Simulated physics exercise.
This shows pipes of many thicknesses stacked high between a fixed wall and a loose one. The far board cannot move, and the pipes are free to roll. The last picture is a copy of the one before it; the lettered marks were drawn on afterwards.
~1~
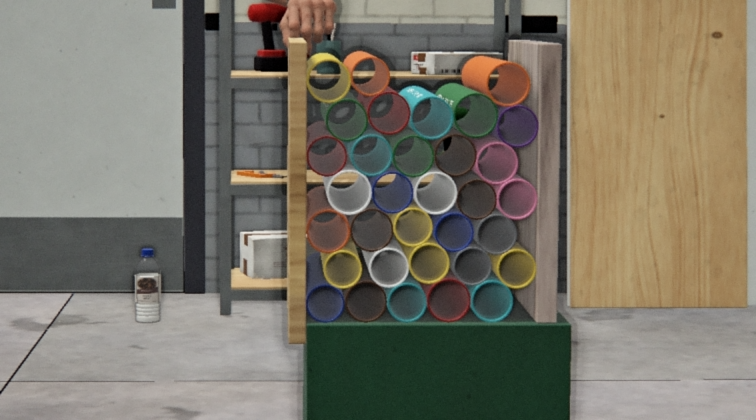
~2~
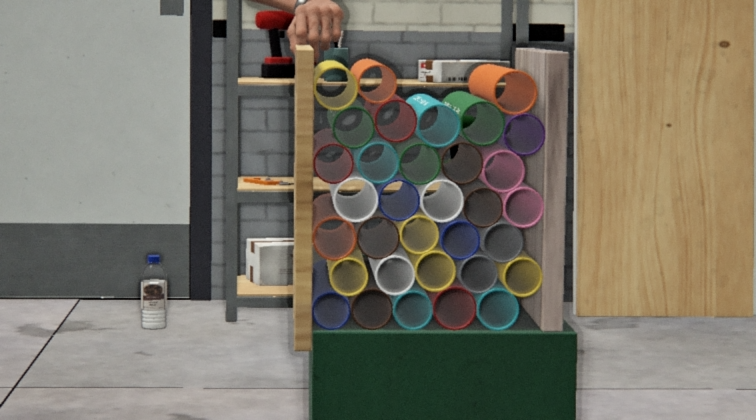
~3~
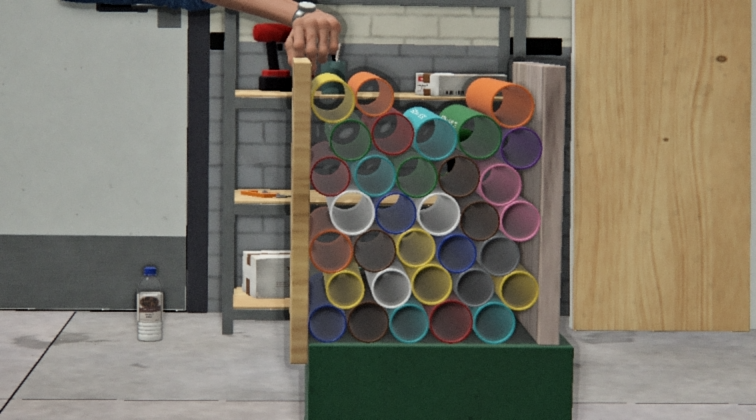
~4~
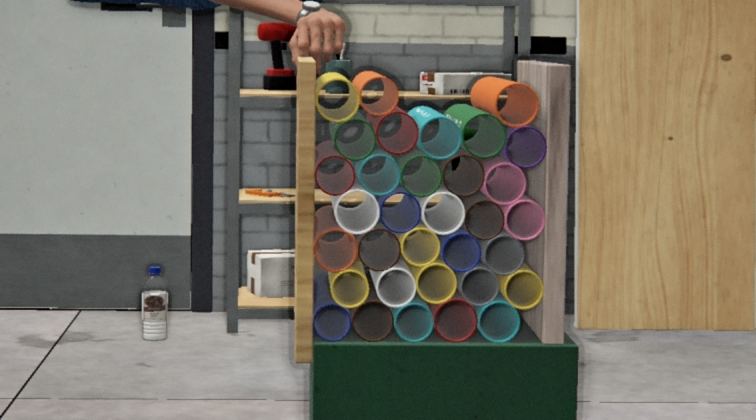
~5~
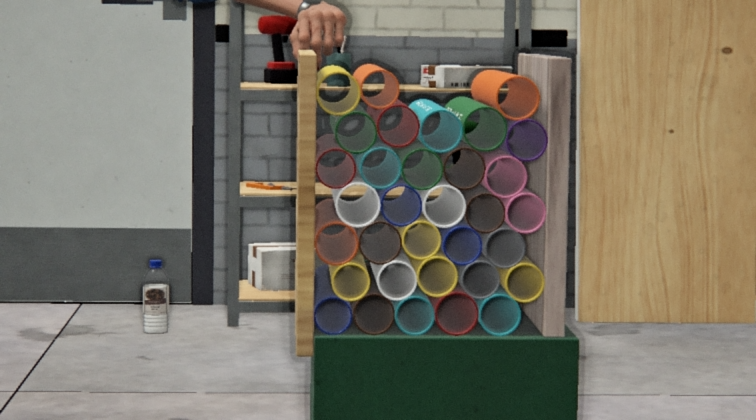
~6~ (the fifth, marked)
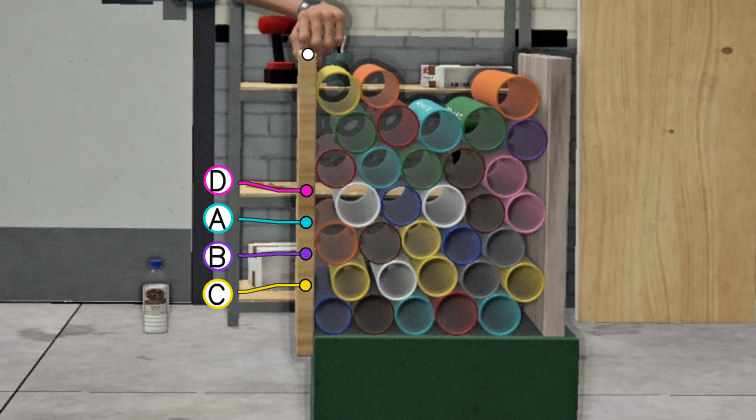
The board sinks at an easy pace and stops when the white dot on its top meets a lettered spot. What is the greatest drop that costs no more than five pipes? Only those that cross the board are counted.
Down to B.
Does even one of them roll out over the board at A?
Yes.
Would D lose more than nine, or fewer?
At D, fewer than nine.
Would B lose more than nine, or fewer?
At B, fewer than nine.
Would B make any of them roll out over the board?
Yes, at B.
On the marked copy, A at (306, 222); B at (306, 254); C at (306, 285); D at (307, 191); the white dot at (308, 54).
Taking B. A third of the way, top of the board (316, 138).
Two thirds of the way, top of the board (315, 232).
When it is over, top of the board (314, 253), four out over the board.
As for the rest, A four out over the board; C more than five out over the board; D one out over the board.
